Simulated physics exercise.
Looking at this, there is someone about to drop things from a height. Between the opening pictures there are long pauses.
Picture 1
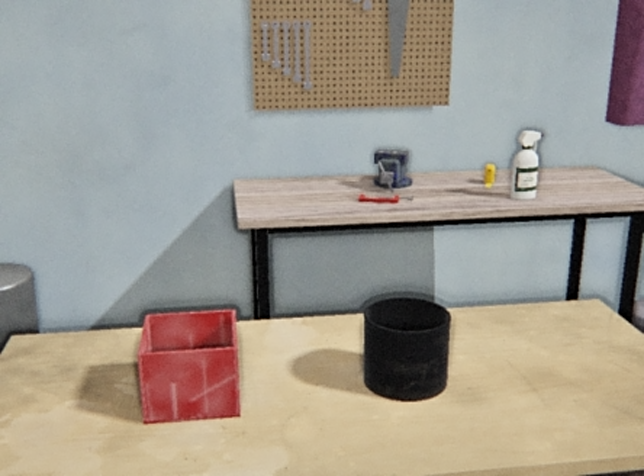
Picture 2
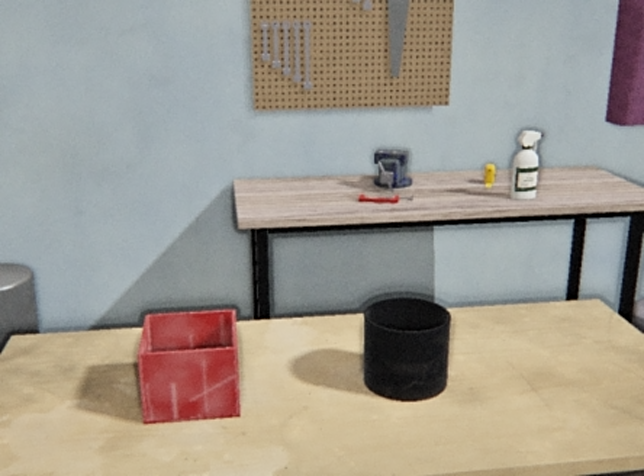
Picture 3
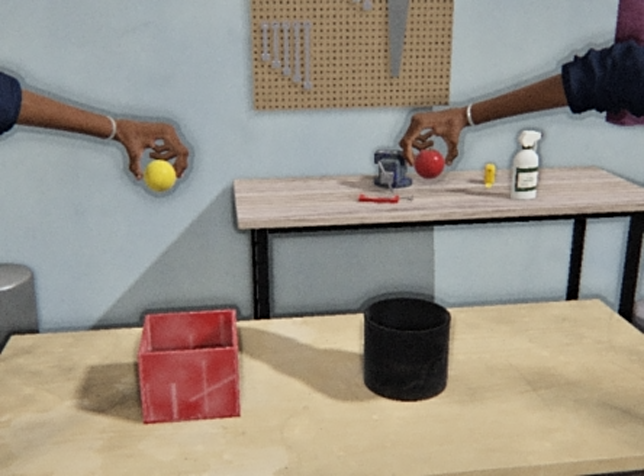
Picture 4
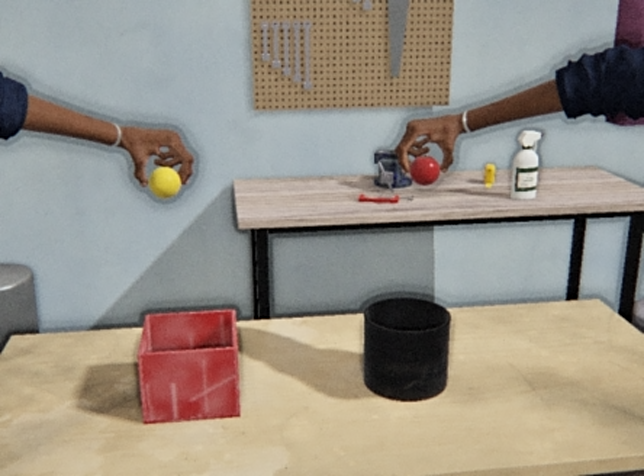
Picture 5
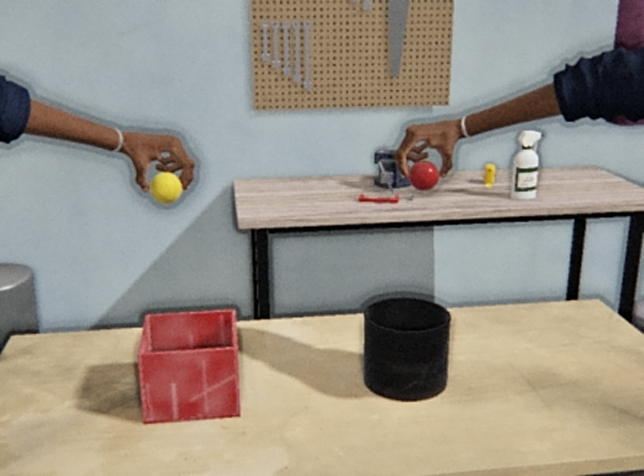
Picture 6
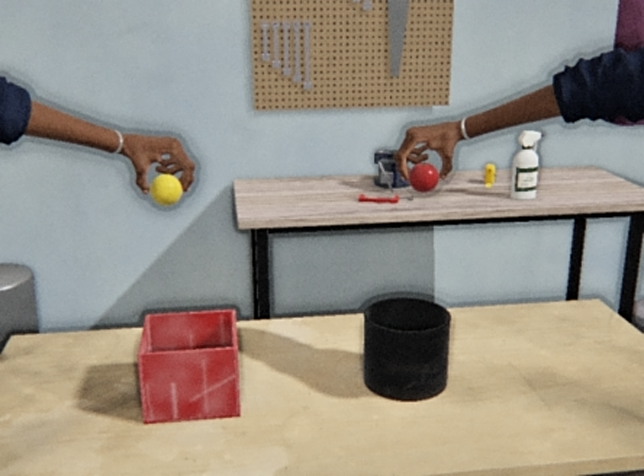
The footage shows a red square container and a black round pot on a table; two hands then appear from opposite sides, holding a yellow ball-shaped item at left and a red one at right, shifting slightly before staying nearly still.
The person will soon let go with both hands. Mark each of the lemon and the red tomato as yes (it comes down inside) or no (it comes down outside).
Lemon: Yes; red tomato: Yes.
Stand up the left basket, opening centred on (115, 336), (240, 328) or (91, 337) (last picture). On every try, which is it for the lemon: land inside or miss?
Log: Run one winds up out, run two winds up out, run three winds up out.
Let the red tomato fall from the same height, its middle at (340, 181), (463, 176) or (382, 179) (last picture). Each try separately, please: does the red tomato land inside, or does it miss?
Drops outside; drops outside; falls in.
Then, 0.20 s after the last picture, lemon falling near (170, 251); red tomato falling near (421, 236).
At rest, the lemon lands inside, near (180, 382); the red tomato lands inside, near (416, 364).
